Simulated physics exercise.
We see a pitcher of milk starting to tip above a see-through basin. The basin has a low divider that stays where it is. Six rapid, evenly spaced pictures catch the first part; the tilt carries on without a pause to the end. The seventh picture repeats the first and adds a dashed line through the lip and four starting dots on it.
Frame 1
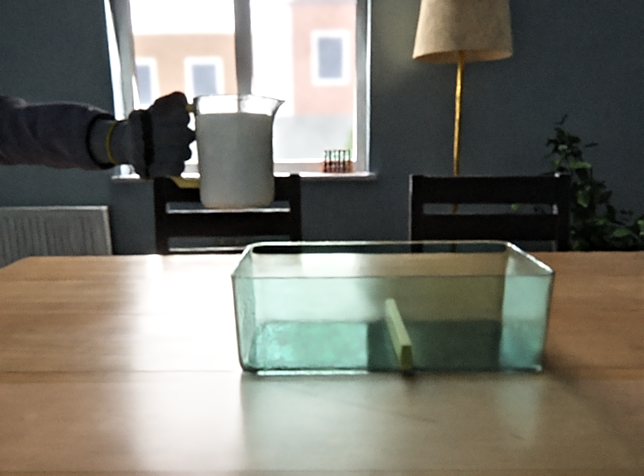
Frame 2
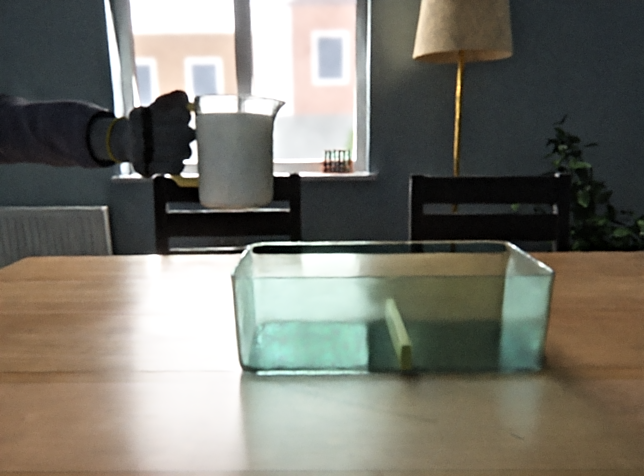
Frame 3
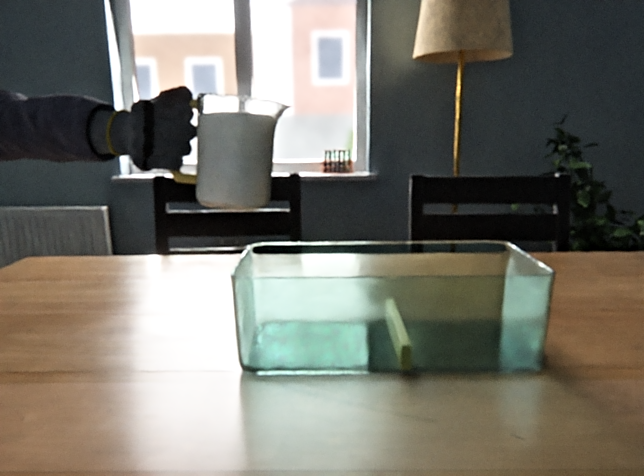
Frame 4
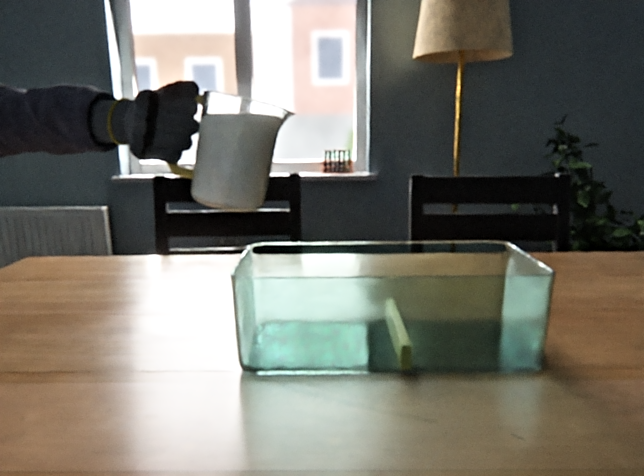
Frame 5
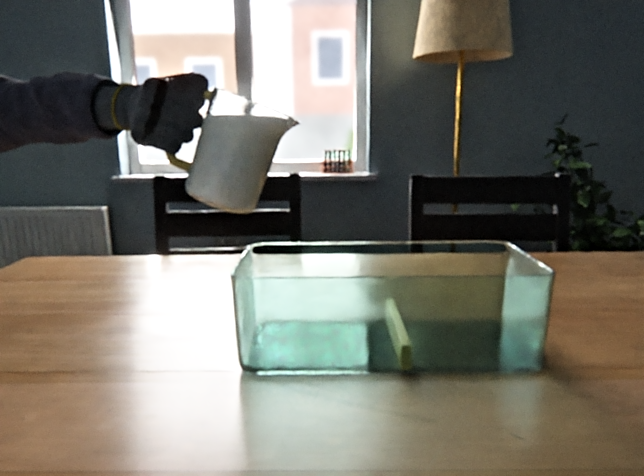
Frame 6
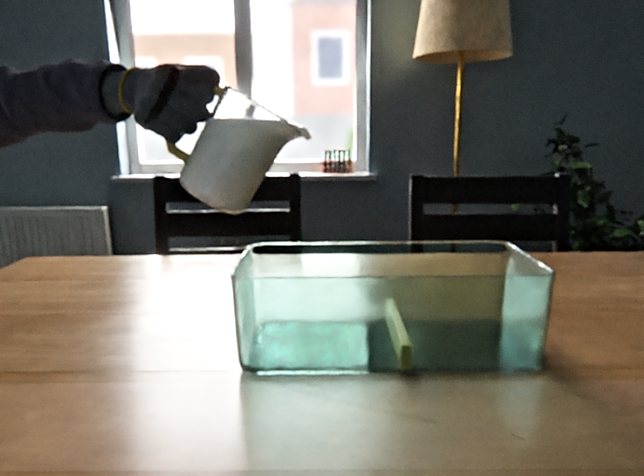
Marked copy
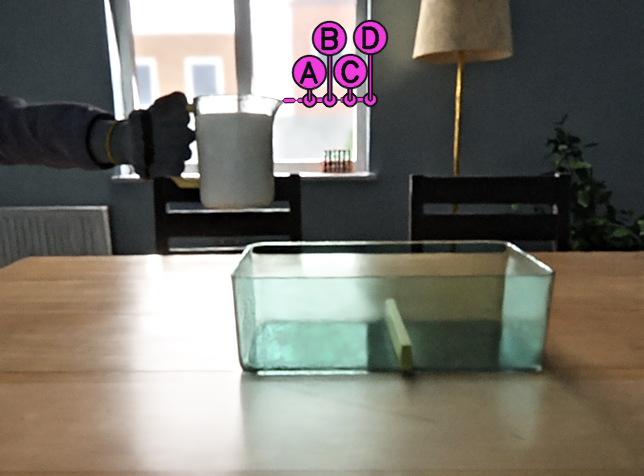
A gloved hand held a pitcher of milk upright above a see-through basin on a wooden table, then gradually tilted it to the right until a little milk reached over the lip.
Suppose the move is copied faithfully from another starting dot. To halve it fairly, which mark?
Use spot B.
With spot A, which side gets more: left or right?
The left one.
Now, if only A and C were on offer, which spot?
That would be C.
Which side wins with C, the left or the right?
More ends on the right.
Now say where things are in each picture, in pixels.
The first picture shows upright, lip at (285, 100); basin from (239, 370) to (541, 368); top of the wall at (397, 318); nothing has left yet.
The second picture shows upright, lip at (286, 101); nothing has left yet.
The third picture shows tipped about 6°, lip at (289, 105); nothing has left yet.
The fourth picture shows tipped about 12°, lip at (294, 112); nothing has left yet.
The fifth picture shows tipped about 21°, lip at (299, 122); nothing has left yet.
The sixth picture shows tipped about 31°, lip at (304, 135); milk is over the lip, down to (308, 137).
In magenta, A at (309, 100); B at (329, 100); C at (350, 99); D at (370, 99).
If A is chosen, about 90 % ends left of the wall and 8 % right of it.
If B is chosen, about 50 % ends left of the wall and 49 % right of it.
If C is chosen, about 21 % ends left of the wall and 78 % right of it.
If D is chosen, about 7 % ends left of the wall and 93 % right of it.
